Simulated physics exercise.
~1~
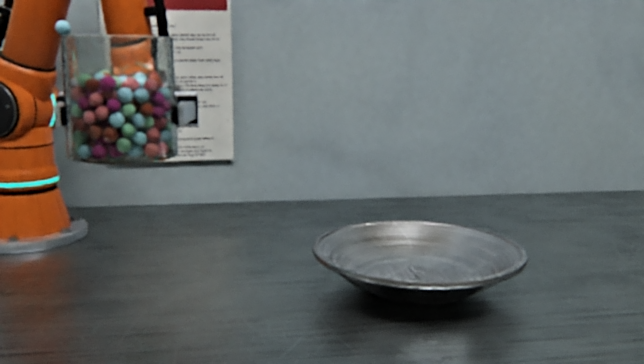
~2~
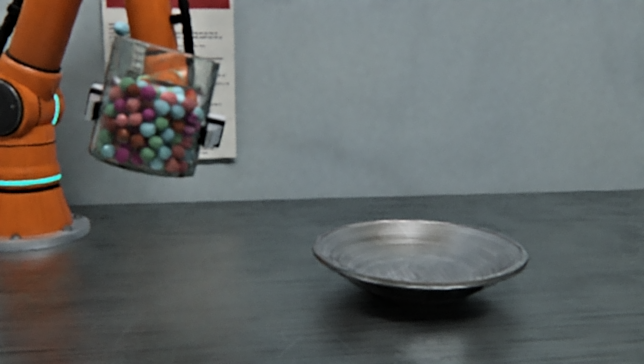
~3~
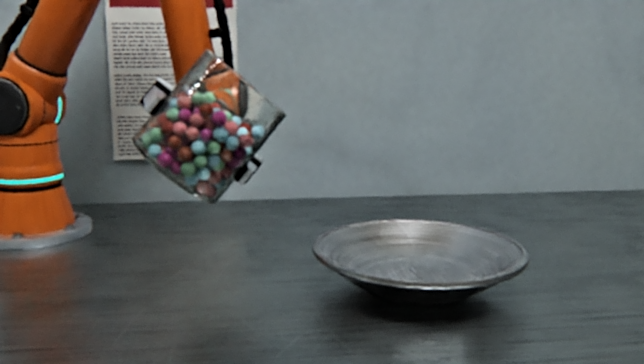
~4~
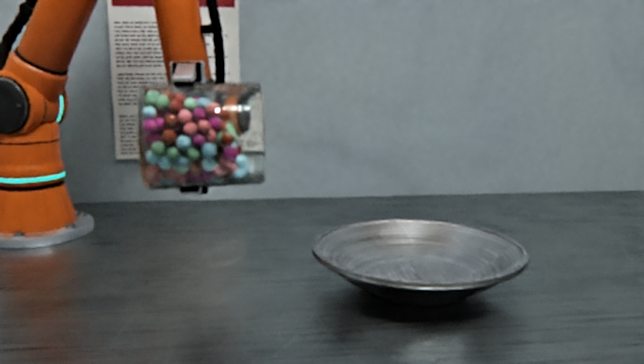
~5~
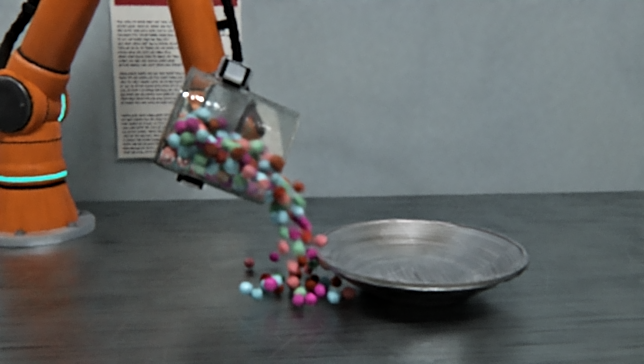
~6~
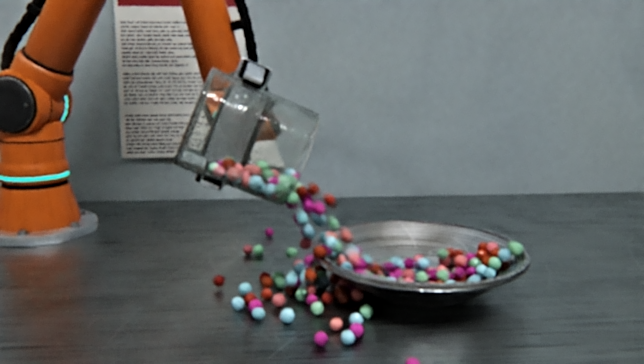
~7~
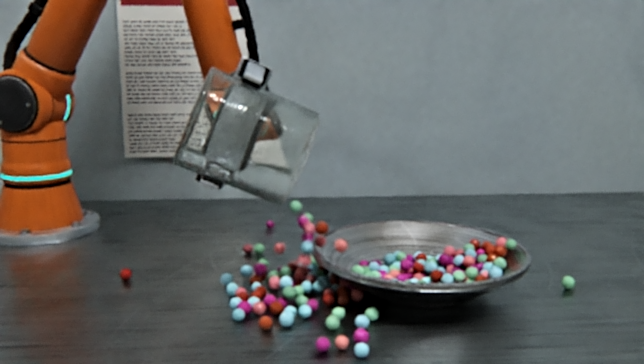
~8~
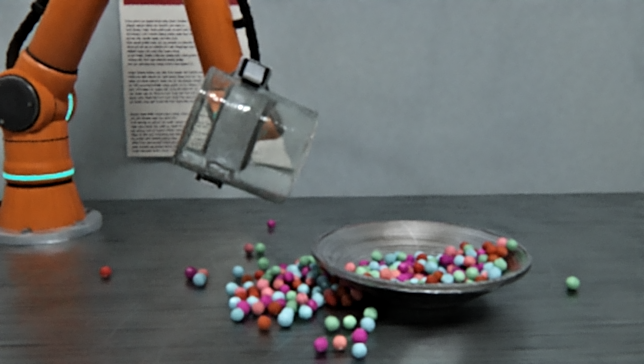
At first, an orange robot arm holds a clear tumbler full of colourful round sweets upright, to the left of a shallow metal bowl on a dark table. The arm carries the tumbler right, tipping it steadily until it lies on its side with the sweets still inside. It tilts further, and the sweets spill from the mouth, landing on the table just short of the bowl. As the tumbler shifts right, the stream reaches the bowl while others bounce and scatter. Finally the tumbler hangs empty and tilted, with sweets heaped in the bowl and many strewn across the table.
